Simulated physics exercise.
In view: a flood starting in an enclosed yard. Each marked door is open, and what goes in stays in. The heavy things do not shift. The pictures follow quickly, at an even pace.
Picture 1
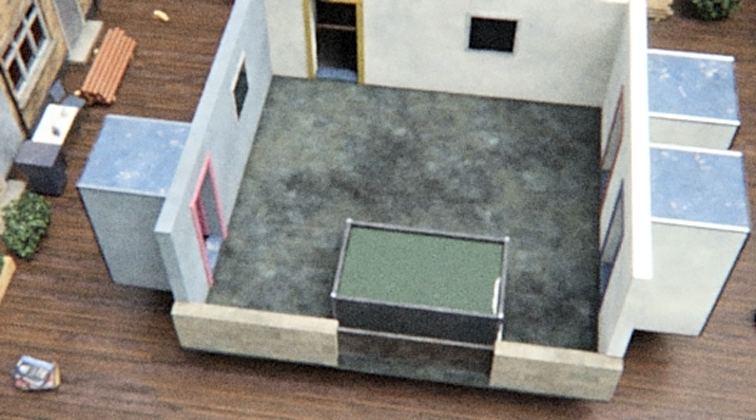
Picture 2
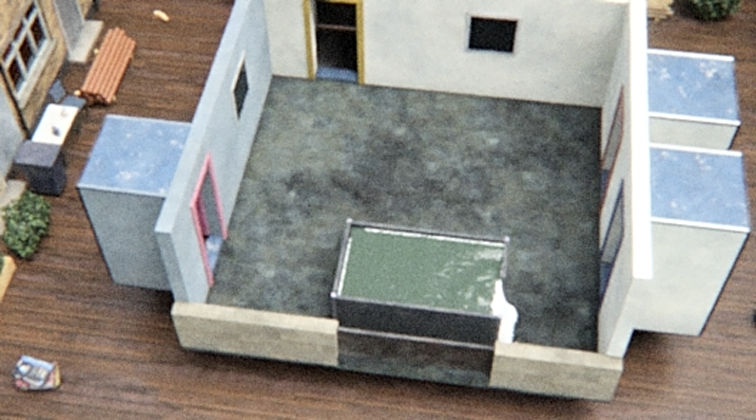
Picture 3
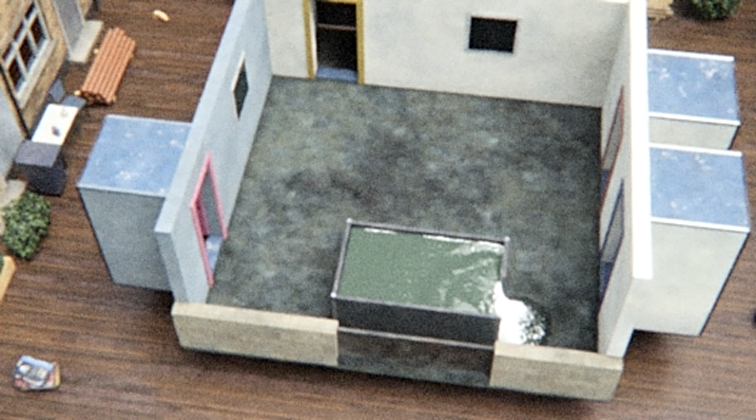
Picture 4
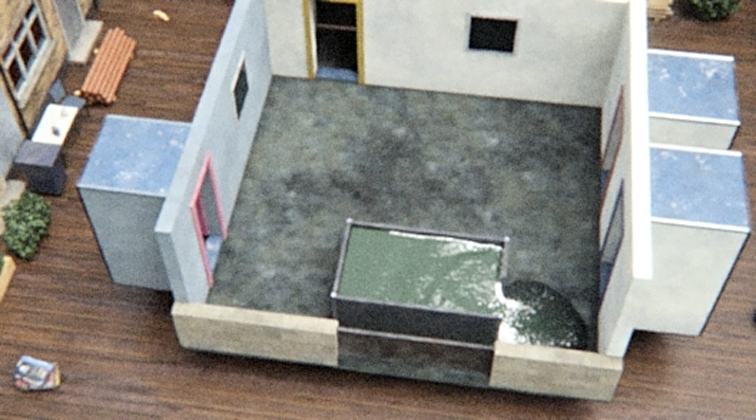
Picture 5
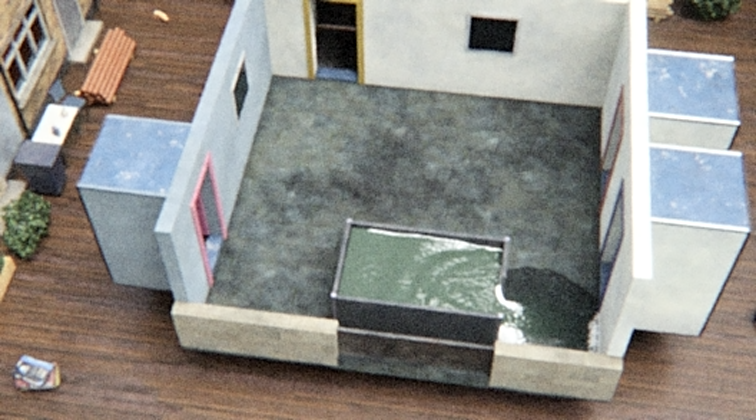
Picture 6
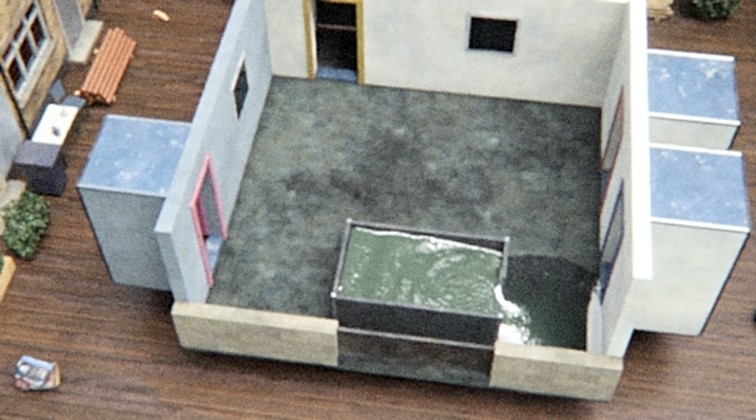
The clip shows a still, green-topped tank inside a walled yard; water then pours from a gap at its right side, spreading rightward across the dark floor in a widening pool while the surface in the tank ripples.
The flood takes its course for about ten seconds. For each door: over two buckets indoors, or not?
The pink door admits no more than that; the blue door lets in a lot; the red door admits no more than that; the yellow door admits no more than that.
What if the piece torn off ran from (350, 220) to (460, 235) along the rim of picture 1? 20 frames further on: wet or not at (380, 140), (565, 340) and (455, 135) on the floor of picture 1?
In turn: Under water, not flooded, under water.
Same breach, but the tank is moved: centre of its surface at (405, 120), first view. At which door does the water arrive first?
First comes the red one.
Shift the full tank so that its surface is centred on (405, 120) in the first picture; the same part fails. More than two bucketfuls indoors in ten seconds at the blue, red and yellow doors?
The blue door lets less in; the red door goes over; the yellow door takes less.
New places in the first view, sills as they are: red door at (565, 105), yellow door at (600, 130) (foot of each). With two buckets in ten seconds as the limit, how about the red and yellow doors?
The red door passes that mark, the yellow door goes over.
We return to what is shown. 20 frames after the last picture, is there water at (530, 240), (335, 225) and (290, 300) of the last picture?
In turn: Under water, no water, clear.
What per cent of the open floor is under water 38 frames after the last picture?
I make it 70 per cent.
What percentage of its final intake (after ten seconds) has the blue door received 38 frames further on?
Near 95 in a hundred.
A moment on, water covers 10 % of the floor; the pink door not reached, the blue door under two buckets in, the red door not reached, the yellow door not reached.
Next, water covers 20 % of the floor; the pink door not reached, the blue door over two buckets in, the red door wet at the sill, nothing in, the yellow door not reached.
Then, water covers 45 % of the floor; the pink door not reached, the blue door far over two buckets in, the red door wet at the sill, nothing in, the yellow door not reached.
Later, water covers 70 % of the floor; the pink door wet at the sill, nothing in, the blue door far over two buckets in, the red door wet at the sill, nothing in, the yellow door wet at the sill, nothing in.
In the end, water covers 95 % of the floor; the pink door wet at the sill, nothing in, the blue door far over two buckets in, the red door wet at the sill, nothing in, the yellow door wet at the sill, nothing in.
